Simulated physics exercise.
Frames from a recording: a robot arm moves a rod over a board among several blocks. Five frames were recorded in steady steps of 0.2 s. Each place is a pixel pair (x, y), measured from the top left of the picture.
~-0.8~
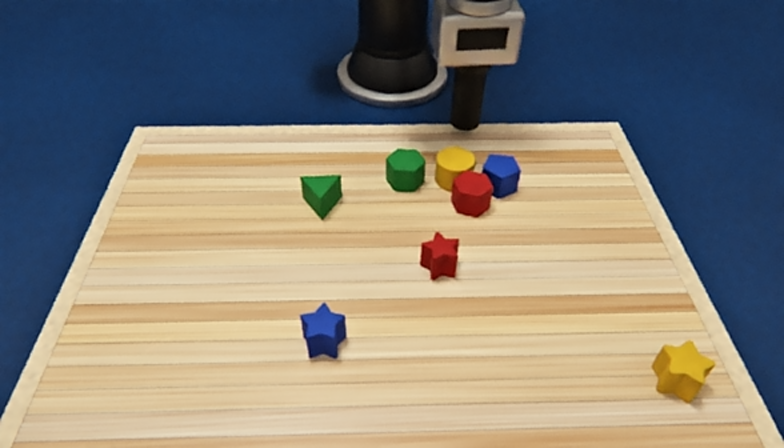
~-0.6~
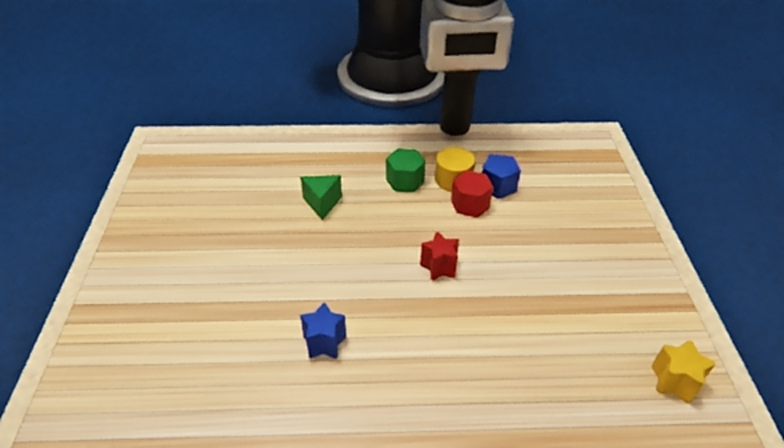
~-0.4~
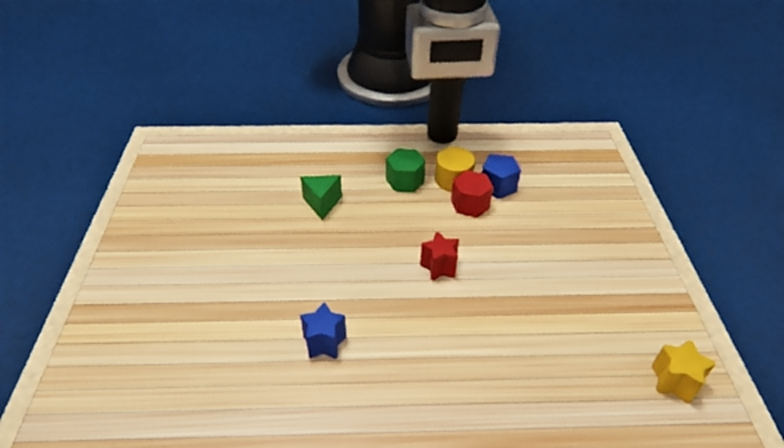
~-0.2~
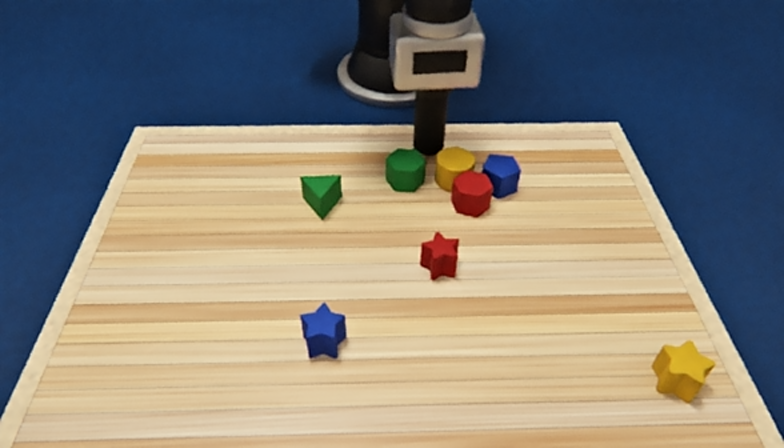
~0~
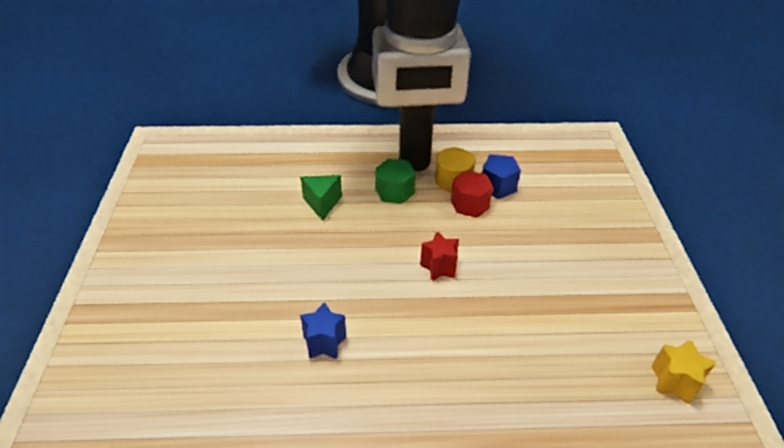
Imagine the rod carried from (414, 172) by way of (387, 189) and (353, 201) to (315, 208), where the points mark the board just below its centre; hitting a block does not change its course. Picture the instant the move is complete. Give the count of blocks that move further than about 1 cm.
I expect two blocks to be moved by more than 1 cm.
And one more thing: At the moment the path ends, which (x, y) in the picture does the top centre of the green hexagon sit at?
Around (356, 205).
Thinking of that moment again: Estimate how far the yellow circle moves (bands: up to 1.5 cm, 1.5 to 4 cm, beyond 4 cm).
Shift of under 1.5 cm.
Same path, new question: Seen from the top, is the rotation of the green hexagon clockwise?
No, that is not how it ends up.
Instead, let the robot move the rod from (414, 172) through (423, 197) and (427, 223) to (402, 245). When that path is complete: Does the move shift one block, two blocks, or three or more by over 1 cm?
One block moves.
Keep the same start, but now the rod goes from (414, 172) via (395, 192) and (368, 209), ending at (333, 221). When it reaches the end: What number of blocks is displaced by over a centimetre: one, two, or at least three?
I expect just one block to be moved by more than 1 cm.
The first path, step by step. One third of the way, rod at (387, 178); green hexagon at (371, 190), turned 15° anticlockwise.
Two thirds of the way, rod at (352, 191); green hexagon at (357, 204), turned 70° anticlockwise.
At the end, rod at (314, 198); green triangular block at (282, 185), turned 15° anticlockwise; green hexagon at (356, 205), turned 80° anticlockwise; yellow circle still.
